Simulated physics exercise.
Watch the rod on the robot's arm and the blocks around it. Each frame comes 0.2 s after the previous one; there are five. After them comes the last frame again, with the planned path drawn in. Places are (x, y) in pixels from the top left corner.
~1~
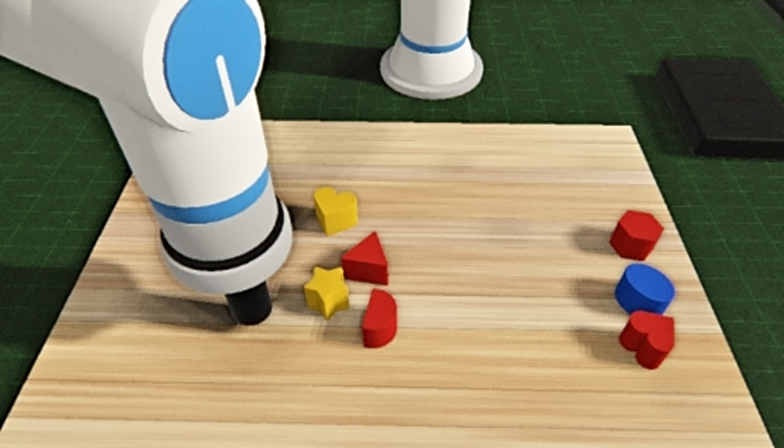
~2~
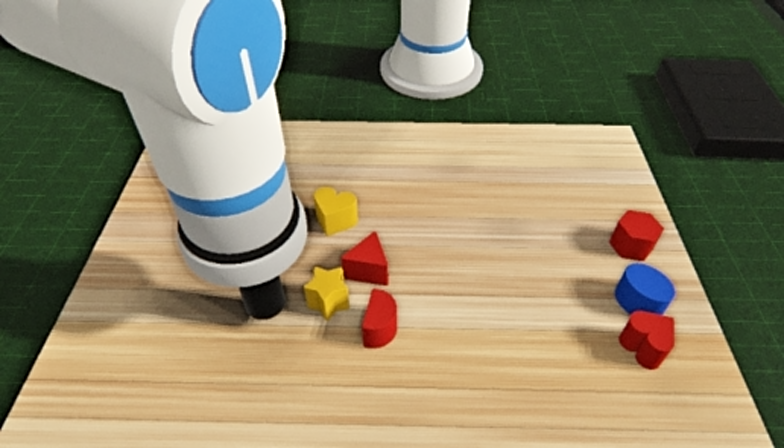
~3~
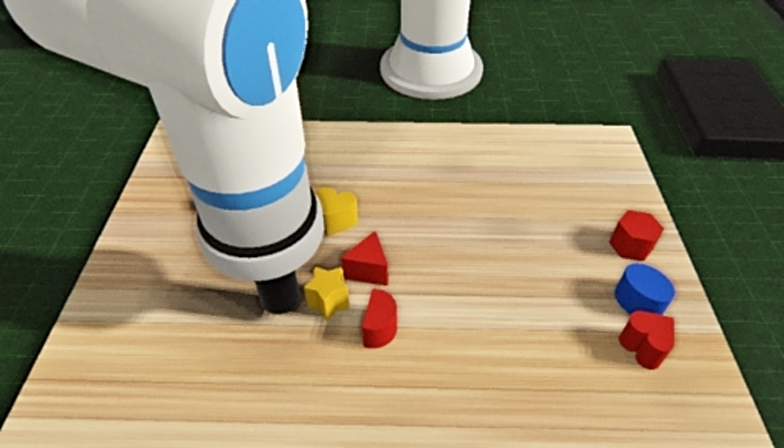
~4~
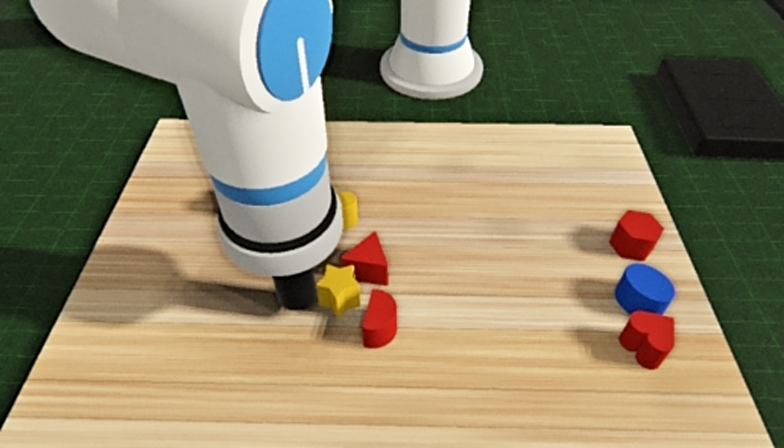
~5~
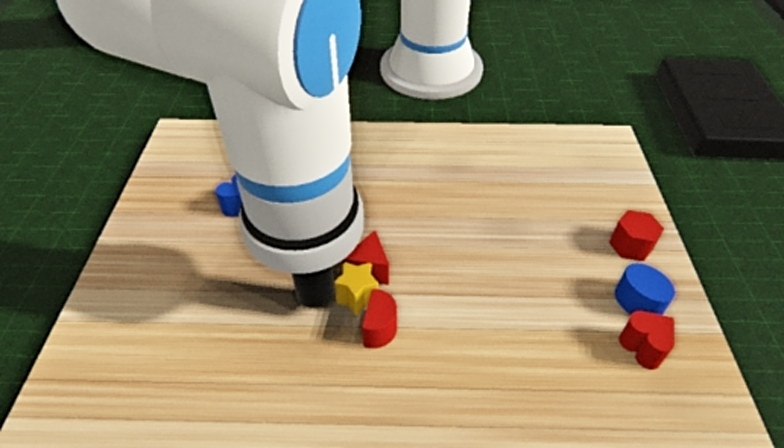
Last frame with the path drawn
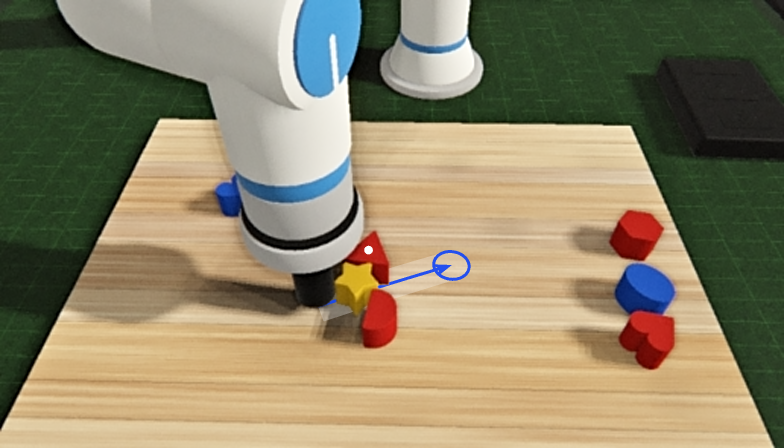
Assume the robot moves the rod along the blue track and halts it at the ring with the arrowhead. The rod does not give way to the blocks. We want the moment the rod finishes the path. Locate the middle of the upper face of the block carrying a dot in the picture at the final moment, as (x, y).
Final place: (381, 237).
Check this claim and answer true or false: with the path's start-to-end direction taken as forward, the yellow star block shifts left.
It is false.
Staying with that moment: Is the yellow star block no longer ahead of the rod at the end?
Short answer: Yes.
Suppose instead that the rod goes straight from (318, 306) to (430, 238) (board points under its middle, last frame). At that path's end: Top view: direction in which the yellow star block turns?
Top view: Clockwise.
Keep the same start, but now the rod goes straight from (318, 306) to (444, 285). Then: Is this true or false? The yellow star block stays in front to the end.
Verdict: True.
Drawn move, from (318, 306) to (451, 265); the dot is on the red three-sided block.
The first path, step by step. One third of the way, rod at (364, 278); yellow star block at (404, 273), turned 35° clockwise; red three-sided block at (375, 244); red half-round block at (387, 309), turned 35° clockwise.
Two thirds of the way, rod at (410, 264); yellow star block at (436, 276), turned 95° clockwise; red three-sided block at (381, 237), turned 30° anticlockwise; red half-round block at (387, 309), turned 35° clockwise.
At the end, rod at (453, 251); yellow star block at (447, 276), turned 135° clockwise; red three-sided block at (381, 237), turned 30° anticlockwise; red half-round block at (387, 309), turned 35° clockwise.
